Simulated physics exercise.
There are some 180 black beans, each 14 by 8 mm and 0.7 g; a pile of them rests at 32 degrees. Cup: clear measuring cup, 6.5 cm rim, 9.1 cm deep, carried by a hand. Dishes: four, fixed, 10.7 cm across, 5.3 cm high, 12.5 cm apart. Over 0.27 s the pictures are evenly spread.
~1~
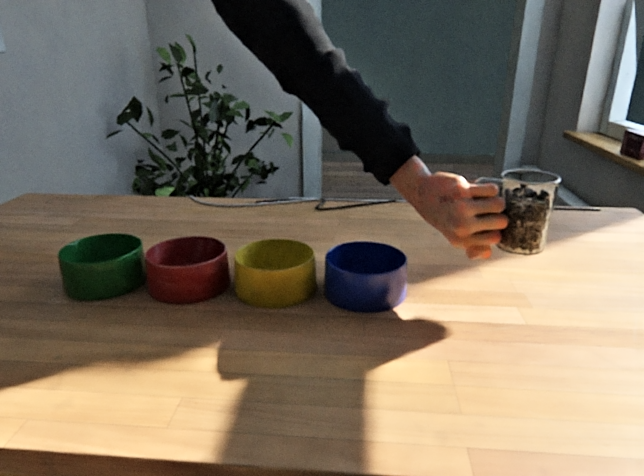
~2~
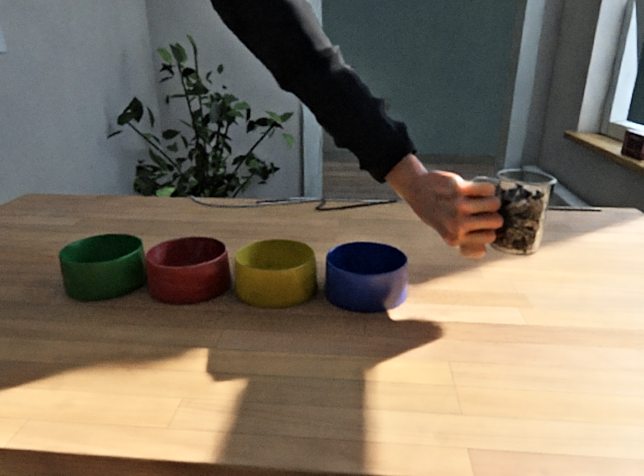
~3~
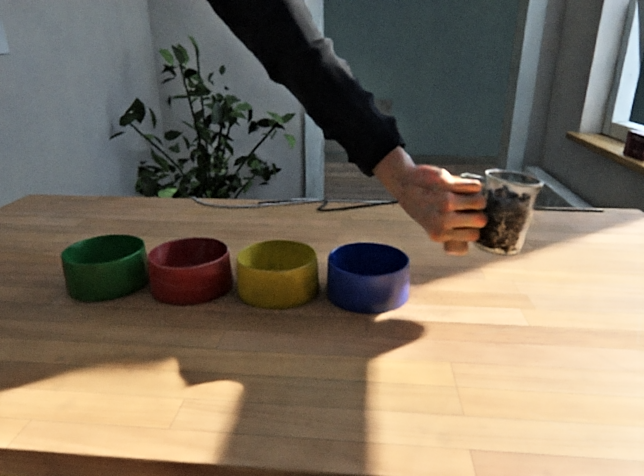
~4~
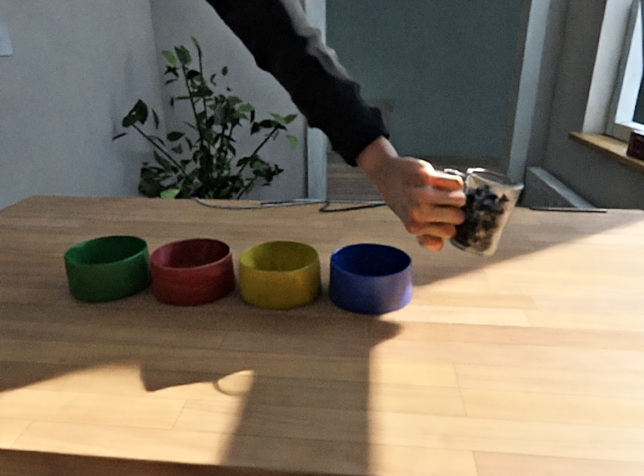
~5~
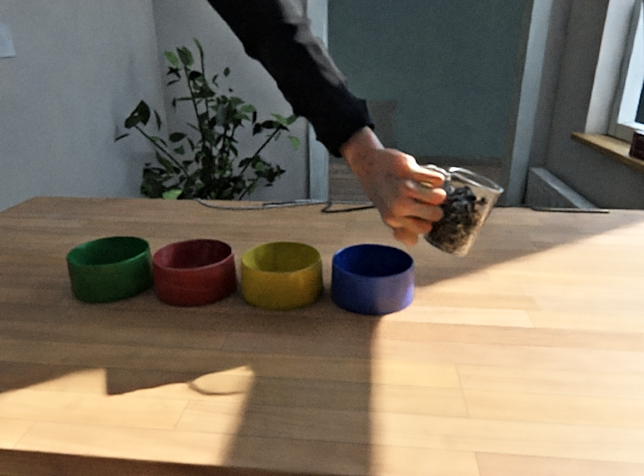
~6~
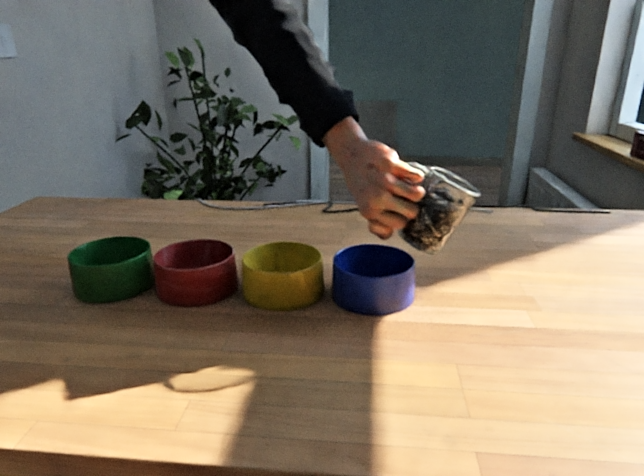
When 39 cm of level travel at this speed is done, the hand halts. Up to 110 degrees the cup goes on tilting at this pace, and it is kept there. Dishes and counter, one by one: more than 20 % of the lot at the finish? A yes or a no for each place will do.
Red dish - no; blue dish - no; green dish - no; yellow dish - yes; counter - no.
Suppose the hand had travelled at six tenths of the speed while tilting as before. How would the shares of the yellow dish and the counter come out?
Shares - yellow 90, counter 0.
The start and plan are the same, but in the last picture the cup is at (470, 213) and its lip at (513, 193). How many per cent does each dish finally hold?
In the end red holds 0, blue holds 0, green holds 0, yellow holds 100.
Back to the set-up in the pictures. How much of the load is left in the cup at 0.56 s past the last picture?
Near 100 per cent of the load.
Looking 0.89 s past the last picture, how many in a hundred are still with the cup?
Roughly 65 per cent of the load.
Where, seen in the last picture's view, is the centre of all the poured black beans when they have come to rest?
Centre at rest, approx.: (281, 280) px.
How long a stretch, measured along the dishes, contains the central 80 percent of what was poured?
6 cm, roughly.
Then, 0.33 s after the last picture, tilt 67 degrees; cup holds 100 %.
Then, 0.56 s after the last picture, tilt 95 degrees; cup holds 100 %.
Then, 0.89 s after the last picture, tilt 110 degrees; cup holds 65 %, yellow 35 %.
In the end, red 0 %, blue 0 %, green 0 %, yellow 100 %, counter 0 %.
